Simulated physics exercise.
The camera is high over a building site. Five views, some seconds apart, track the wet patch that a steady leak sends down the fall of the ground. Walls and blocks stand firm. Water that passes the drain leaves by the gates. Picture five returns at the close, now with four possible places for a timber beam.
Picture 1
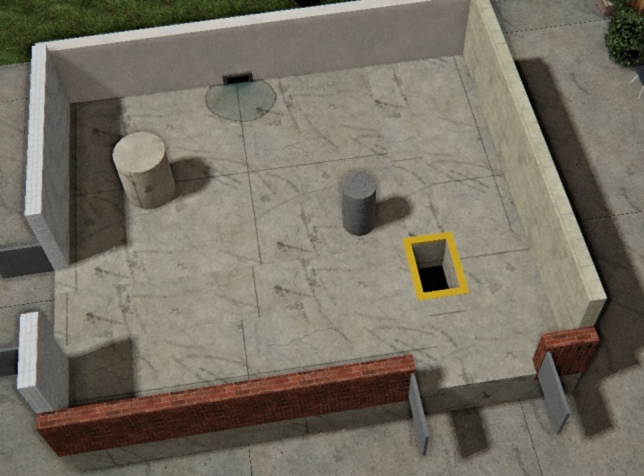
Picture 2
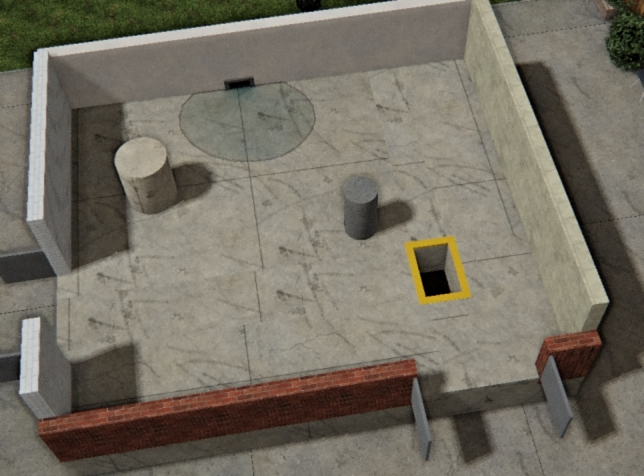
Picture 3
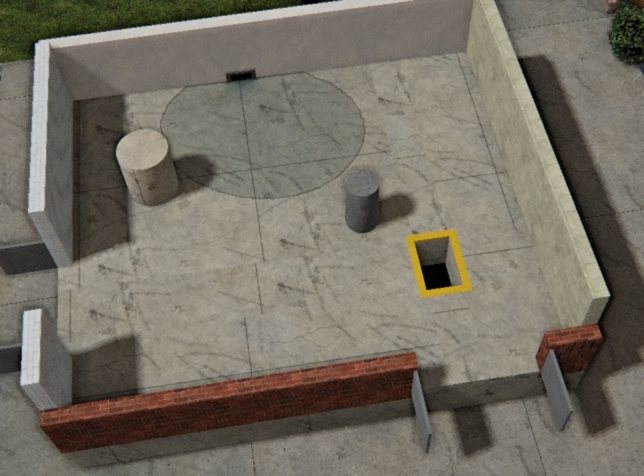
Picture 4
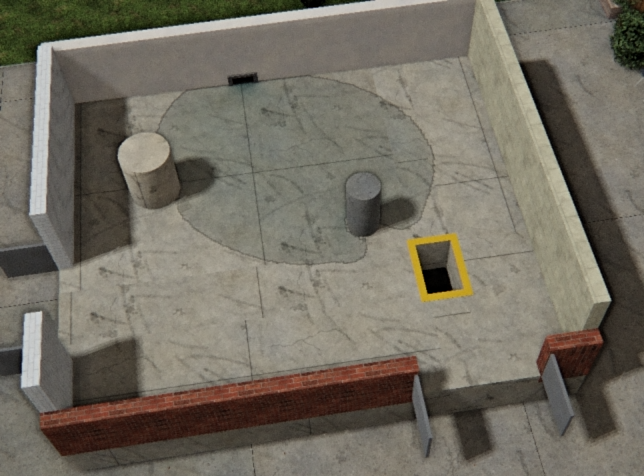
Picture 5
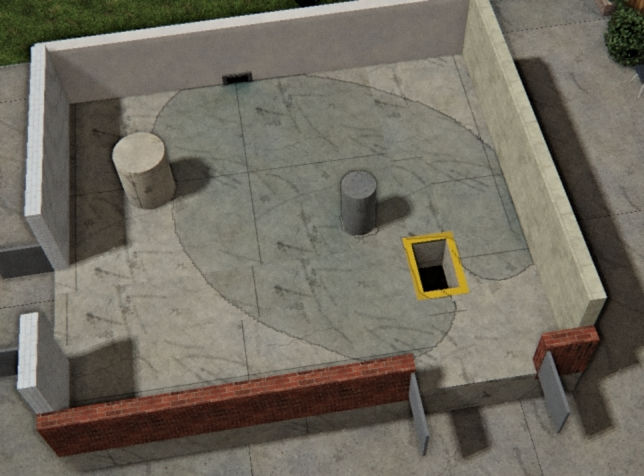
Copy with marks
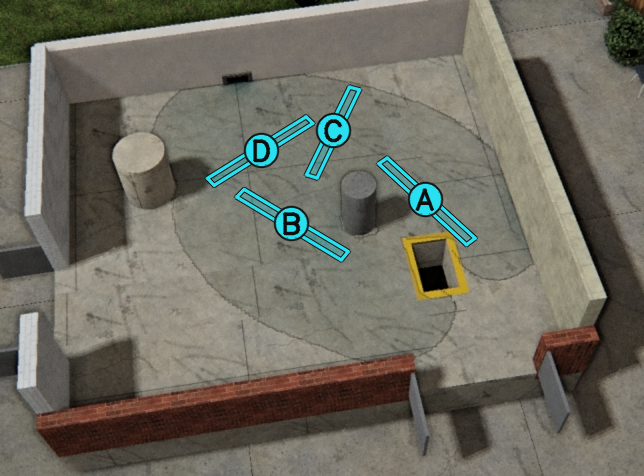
Water spreading from a wall outlet across a walled concrete yard, passing around a grey cylinder and reaching a yellow-edged square drain.
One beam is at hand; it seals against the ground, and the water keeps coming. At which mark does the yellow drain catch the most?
A beats the others.
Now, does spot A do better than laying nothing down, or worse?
Better.
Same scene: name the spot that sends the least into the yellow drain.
D.
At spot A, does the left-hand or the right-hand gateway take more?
The right one.
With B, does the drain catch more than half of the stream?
No, it does not.
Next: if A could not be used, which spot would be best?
B it is.
On the marked copy, A from (383, 160) to (470, 241); B from (240, 193) to (344, 255); C from (311, 176) to (354, 88); D from (210, 181) to (309, 120).
For spot A, about 37 % of the stream runs into the yellow drain, about 63 % out by the gates.
For spot B, about 23 % of the stream runs into the yellow drain, about 76 % out by the gates.
For spot C, about 18 % of the stream runs into the yellow drain, about 82 % out by the gates.
For spot D, about 13 % of the stream runs into the yellow drain, about 86 % out by the gates.
